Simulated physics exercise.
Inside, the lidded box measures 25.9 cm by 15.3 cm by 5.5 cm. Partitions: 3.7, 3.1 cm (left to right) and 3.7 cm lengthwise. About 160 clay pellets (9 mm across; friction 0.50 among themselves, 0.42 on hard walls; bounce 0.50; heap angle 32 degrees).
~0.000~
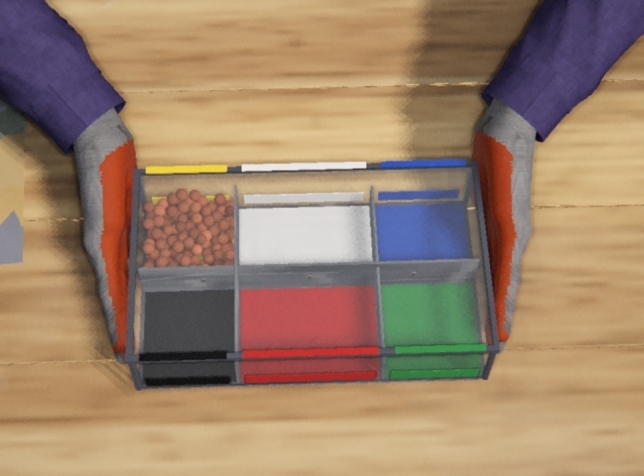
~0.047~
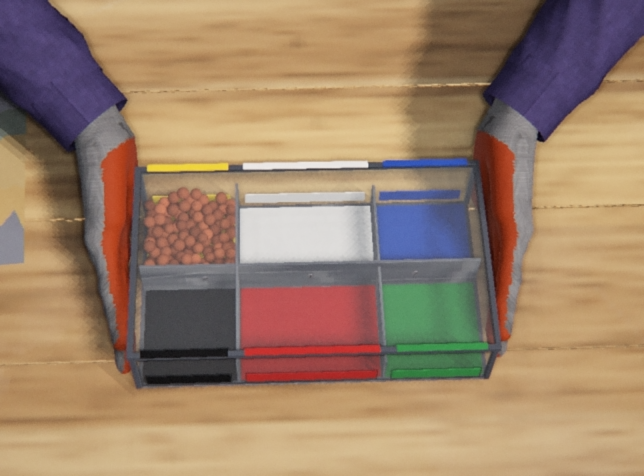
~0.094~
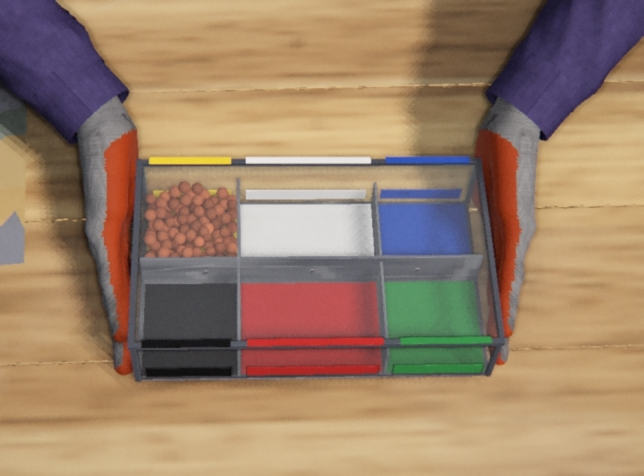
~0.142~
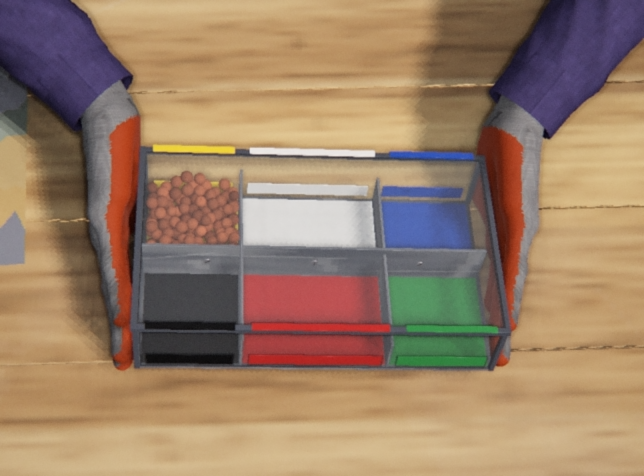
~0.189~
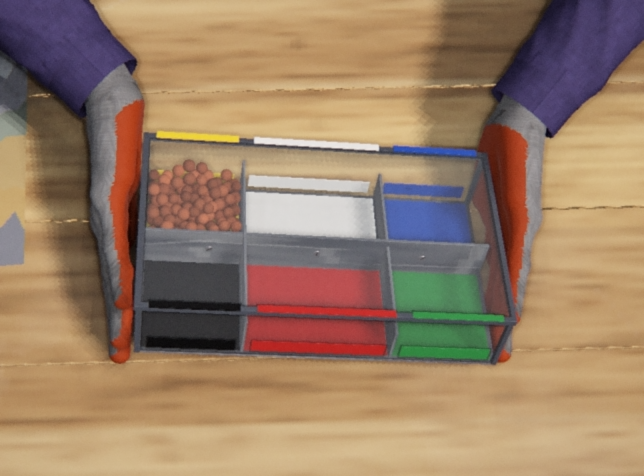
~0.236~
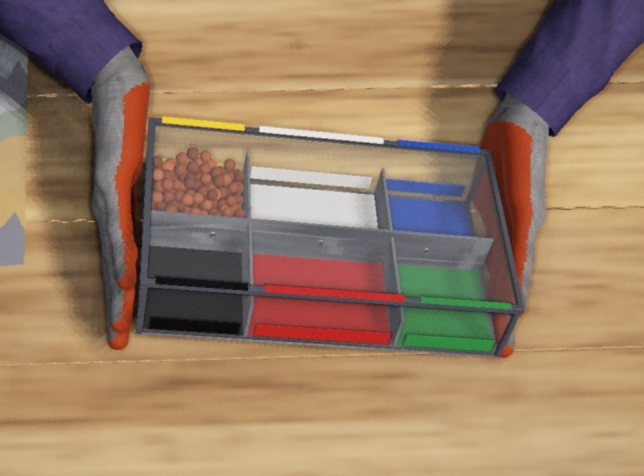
A clear lidded box, held at both ends by grey-and-orange gloved hands with purple sleeves, sits almost level at first above a pale wooden surface, seen from overhead by a still camera. Reddish-brown pellets fill its back-left compartment, marked yellow, beside white and blue ones, with black, red and green in front. The hands gradually tilt the box, its front rising and its right side dipping slightly, while the pellets stay heaped in their compartment.
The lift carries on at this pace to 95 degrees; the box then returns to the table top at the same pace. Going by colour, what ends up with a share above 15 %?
Red below, blue below, green below, yellow above, white below, black below.
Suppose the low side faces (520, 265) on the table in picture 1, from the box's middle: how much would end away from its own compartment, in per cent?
About 35 per cent.
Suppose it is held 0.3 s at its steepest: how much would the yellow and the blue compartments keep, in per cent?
Yellow 85; blue 10.
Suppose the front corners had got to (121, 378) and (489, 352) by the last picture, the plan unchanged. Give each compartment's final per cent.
Red 0, blue 0, green 0, yellow 75, white 0, black 25.
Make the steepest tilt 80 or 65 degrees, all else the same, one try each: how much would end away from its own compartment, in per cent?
Some 10 and 10 per cent.
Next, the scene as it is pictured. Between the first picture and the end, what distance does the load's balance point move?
Some 3.0 cm.
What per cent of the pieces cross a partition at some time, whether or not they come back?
About 15 per cent.
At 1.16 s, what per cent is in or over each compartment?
Red 0; blue 5; green 0; yellow 90; white 5; black 0.
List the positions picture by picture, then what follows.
The first picture shows box tilt 0 degrees, front corners at (132, 357) and (493, 346); yellow 100 %.
The second picture shows box tilt 1 degrees, front corners at (133, 354) and (495, 345).
The third picture shows box tilt 3 degrees, front corners at (134, 344) and (499, 339), lowest corner right back.
The fourth picture shows box tilt 8 degrees, front corners at (136, 325) and (505, 330), lowest corner right back.
The fifth picture shows box tilt 12 degrees, front corners at (140, 304) and (511, 319), lowest corner right back.
The sixth picture shows box tilt 16 degrees, front corners at (147, 280) and (518, 307), lowest corner right back; yellow 100 %. The box's pace is about 95 degrees a second.
After 1.16 s, tilt 95 degrees; blue 5 %, yellow 90 %, white 5 %.
After 1.77 s, tilt 42 degrees; blue 10 %, yellow 85 %, white 5 %.
Then, at 2.44 s, tilt 0 degrees; blue 10 %, yellow 85 %, white 5 %.
At rest (3.0 s), red 0 %, blue 10 %, green 0 %, yellow 85 %, white 5 %, black 0 %.
